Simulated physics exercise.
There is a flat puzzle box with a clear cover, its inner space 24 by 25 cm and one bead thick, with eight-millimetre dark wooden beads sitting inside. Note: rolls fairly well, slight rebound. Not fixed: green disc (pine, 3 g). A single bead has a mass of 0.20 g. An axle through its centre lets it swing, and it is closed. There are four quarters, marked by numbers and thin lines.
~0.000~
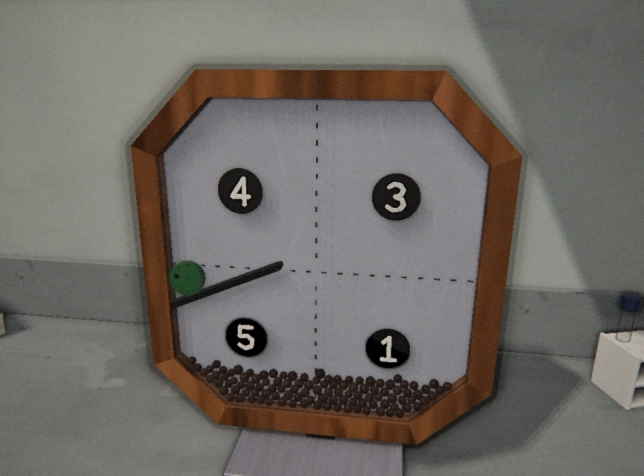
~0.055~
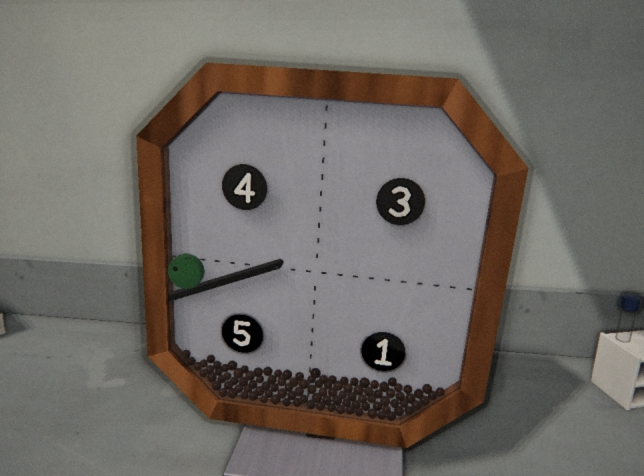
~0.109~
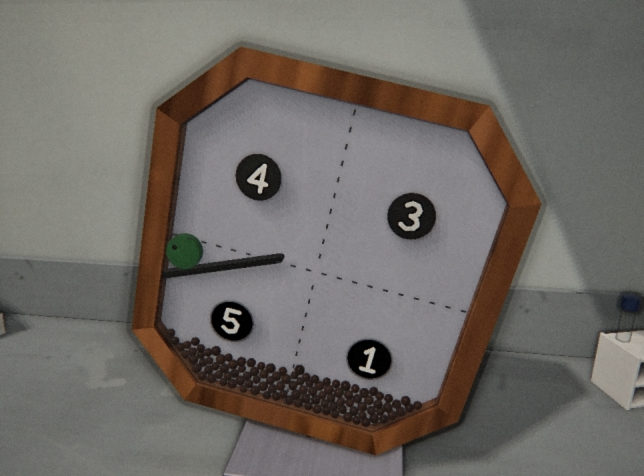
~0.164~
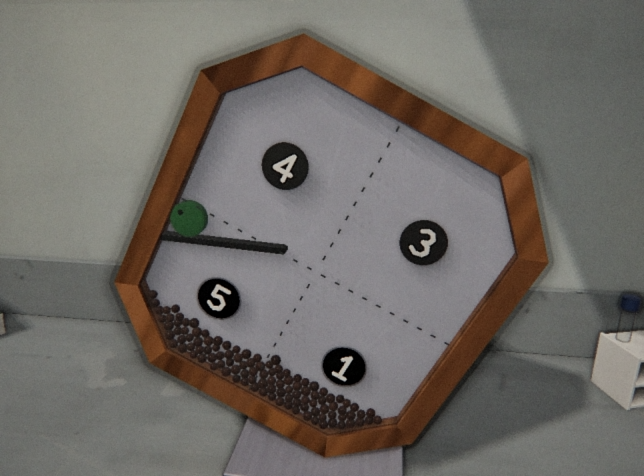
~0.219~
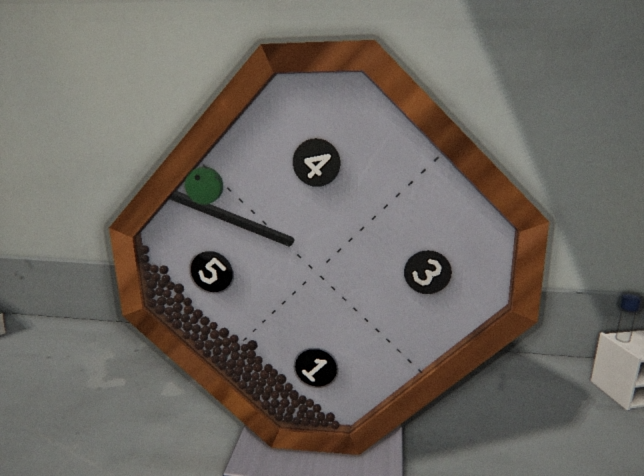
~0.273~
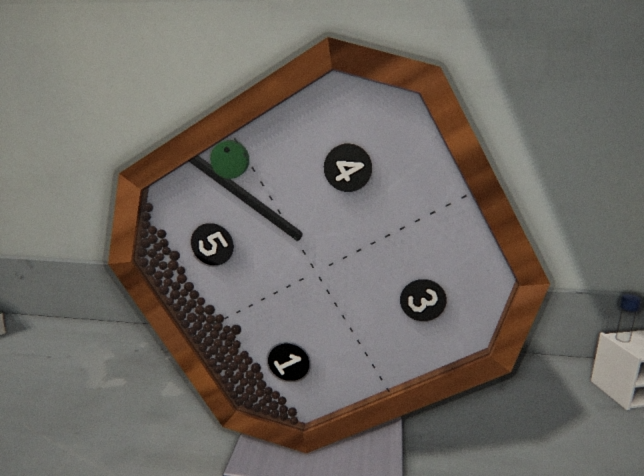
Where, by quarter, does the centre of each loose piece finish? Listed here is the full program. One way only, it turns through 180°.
4.
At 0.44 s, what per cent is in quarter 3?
Share: Near 0 per cent.
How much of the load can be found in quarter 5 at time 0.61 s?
That part holds about 0 percent of it.
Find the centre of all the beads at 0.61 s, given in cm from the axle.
The middle sits around 6 cm left of it and 8 cm below it.
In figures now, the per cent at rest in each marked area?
Tally: Quarter 1 = 0; quarter 3 = 80; quarter 4 = 20; quarter 5 = 0.
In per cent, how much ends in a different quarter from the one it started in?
About 100 %.
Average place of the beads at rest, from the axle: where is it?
Offset approx. 4 cm left, 10 cm below.
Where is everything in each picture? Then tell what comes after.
In the first frame, level; about 110 beads; beads centred (317, 390); top one (192, 361); green disc (188, 278); no. 1 (388, 349), no. 3 (396, 197), no. 4 (240, 191), no. 5 (246, 337).
In the second frame, turned 3° clockwise; beads centred (310, 389); top one (186, 354).
In the third frame, turned 12° clockwise; beads centred (291, 385); top one (171, 333); wall ends (280, 258).
In the fourth frame, turned 27° clockwise; beads centred (261, 373); top one (153, 294); green disc (189, 218).
In the fifth frame, turned 43° clockwise; beads centred (233, 354); top one (145, 250).
In the sixth frame, turned 59° clockwise; beads centred (212, 332); top one (148, 207); green disc (230, 160); no. 1 (289, 362), no. 3 (423, 300), no. 4 (348, 168), no. 5 (212, 245).
After 0.44 s, it stands 107° clockwise; the beads' middle is 9 cm left of and 4 cm below the centre; no. 1, 95 %, no. 5, 5 %; green disc in no. 4.
After 0.61 s, it stands 157° clockwise; the beads' middle is 6 cm left of and 8 cm below the centre; no. 1, 25 %, no. 3, 75 %; green disc in no. 3.
After 0.76 s, it stands 180° clockwise; the beads' middle is 6 cm left of and 9 cm below the centre; no. 3, 95 %, no. 4, 5 %; green disc in no. 4.
All still by 1.4 s, it stands 180° clockwise; no. 1, 0 %, no. 3, 80 %, no. 4, 20 %, no. 5, 0 %; green disc in no. 4.
